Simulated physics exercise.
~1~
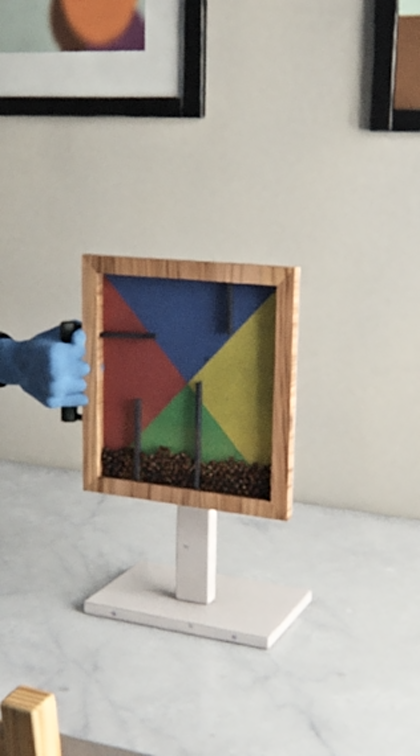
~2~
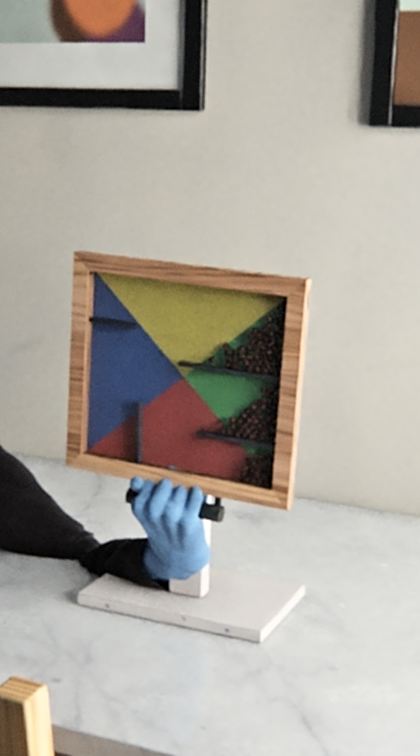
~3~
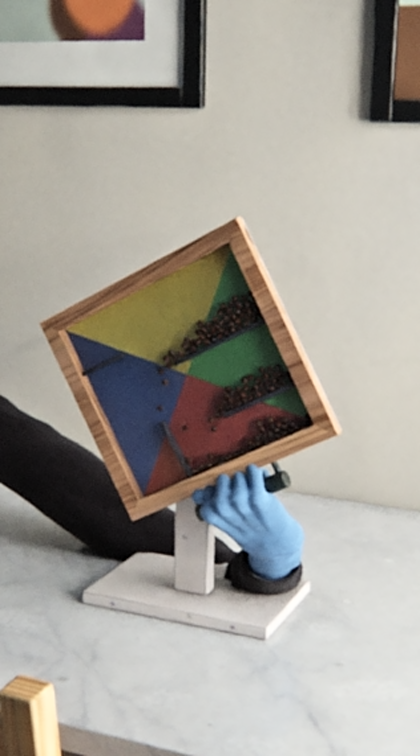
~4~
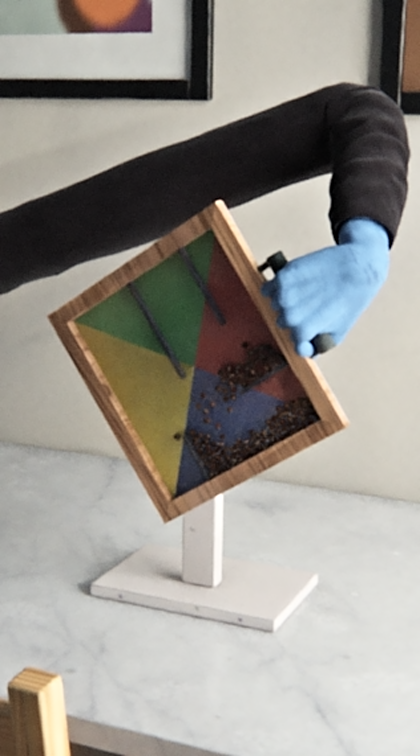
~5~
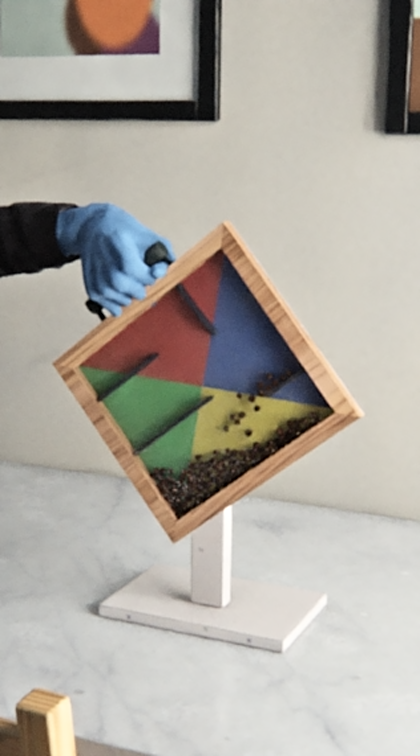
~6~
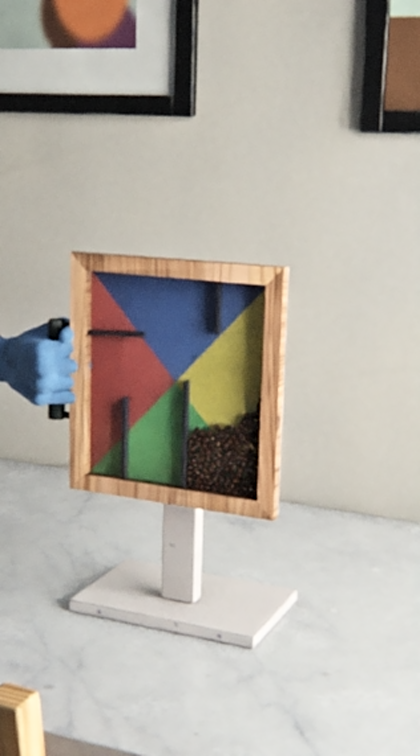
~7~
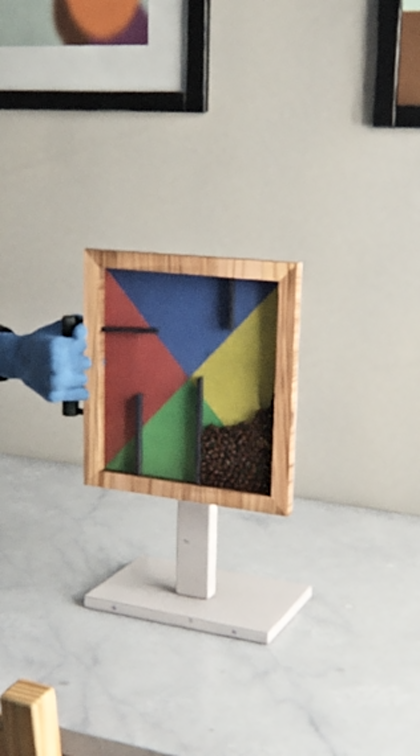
On a pale marble surface before a light wall hung with black-edged artworks, a square wooden-rimmed case stands on a white post, seen from the front by a slightly swaying camera. Inside are blue, red, yellow and green wedges, dark dividers and small dark beads spread along the bottom. A blue-gloved hand grips the handle at left and turns the case anticlockwise a quarter turn, then pauses. It continues the same way as the beads slide from ledges through blue toward yellow. The case stops upright, beads heaped at lower right across green and yellow.
